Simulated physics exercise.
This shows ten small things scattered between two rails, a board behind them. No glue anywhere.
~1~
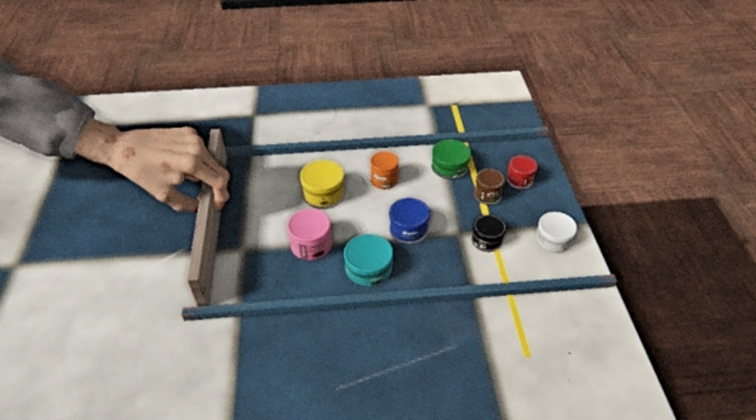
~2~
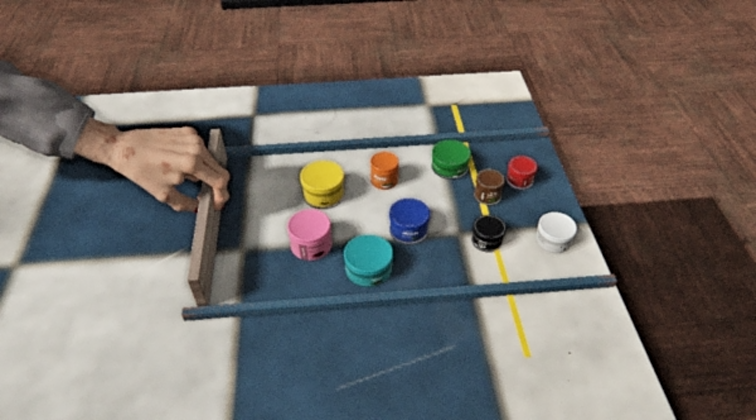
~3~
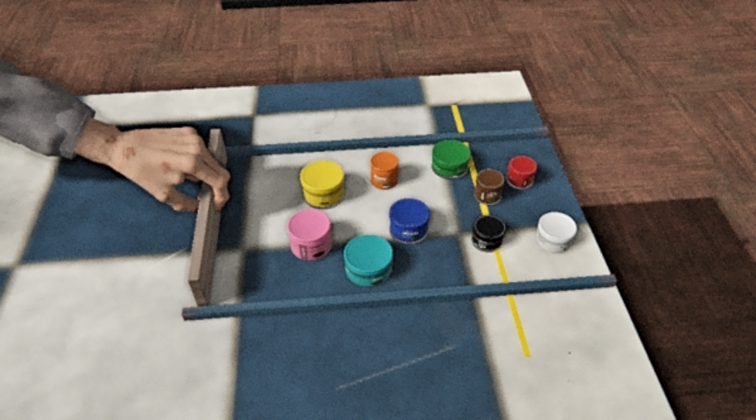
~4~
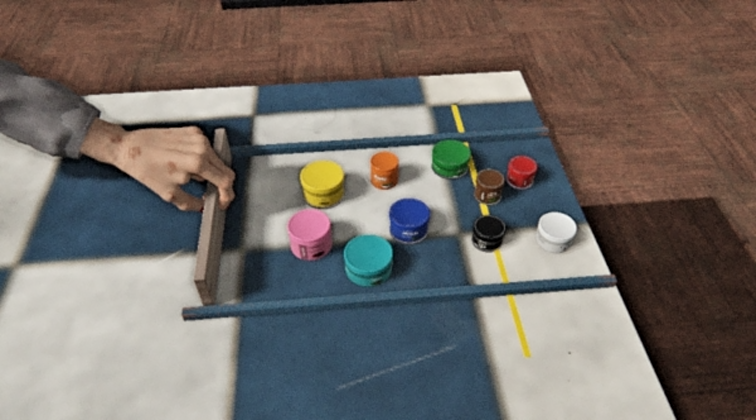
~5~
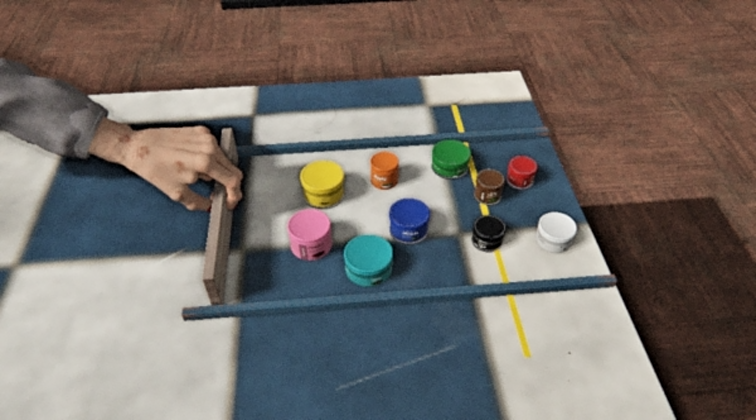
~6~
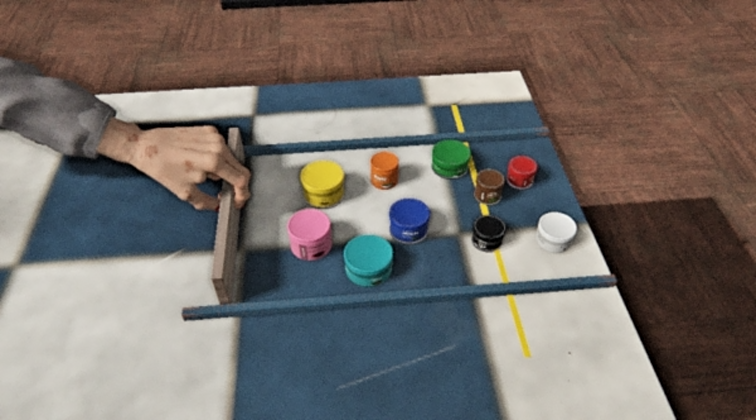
A hand slides a wooden board slightly right between two rails toward ten still, colourful pots.
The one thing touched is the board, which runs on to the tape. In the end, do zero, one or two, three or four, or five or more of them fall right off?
Most likely nothing will tumble off the end.
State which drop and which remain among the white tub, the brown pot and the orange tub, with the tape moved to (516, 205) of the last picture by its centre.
In order, the white tub goes off the edge, then the brown pot keeps its spot, then the orange tub keeps its spot.
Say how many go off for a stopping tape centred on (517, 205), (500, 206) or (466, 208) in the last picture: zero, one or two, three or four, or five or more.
Taking the three places in turn, it would be 1 or 2; not one; not one.
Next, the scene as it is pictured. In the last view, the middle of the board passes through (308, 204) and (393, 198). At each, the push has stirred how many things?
That gives 2 for the first and 5 for the second.
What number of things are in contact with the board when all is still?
In contact: 4.
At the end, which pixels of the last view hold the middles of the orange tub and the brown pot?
Final centres, first then second: (486, 157), (533, 176).
Soon after, none off yet; white tub at rest near (556, 233); red pot at rest near (522, 173); brown pot at rest near (489, 188).
At rest, the number that fall off is zero.
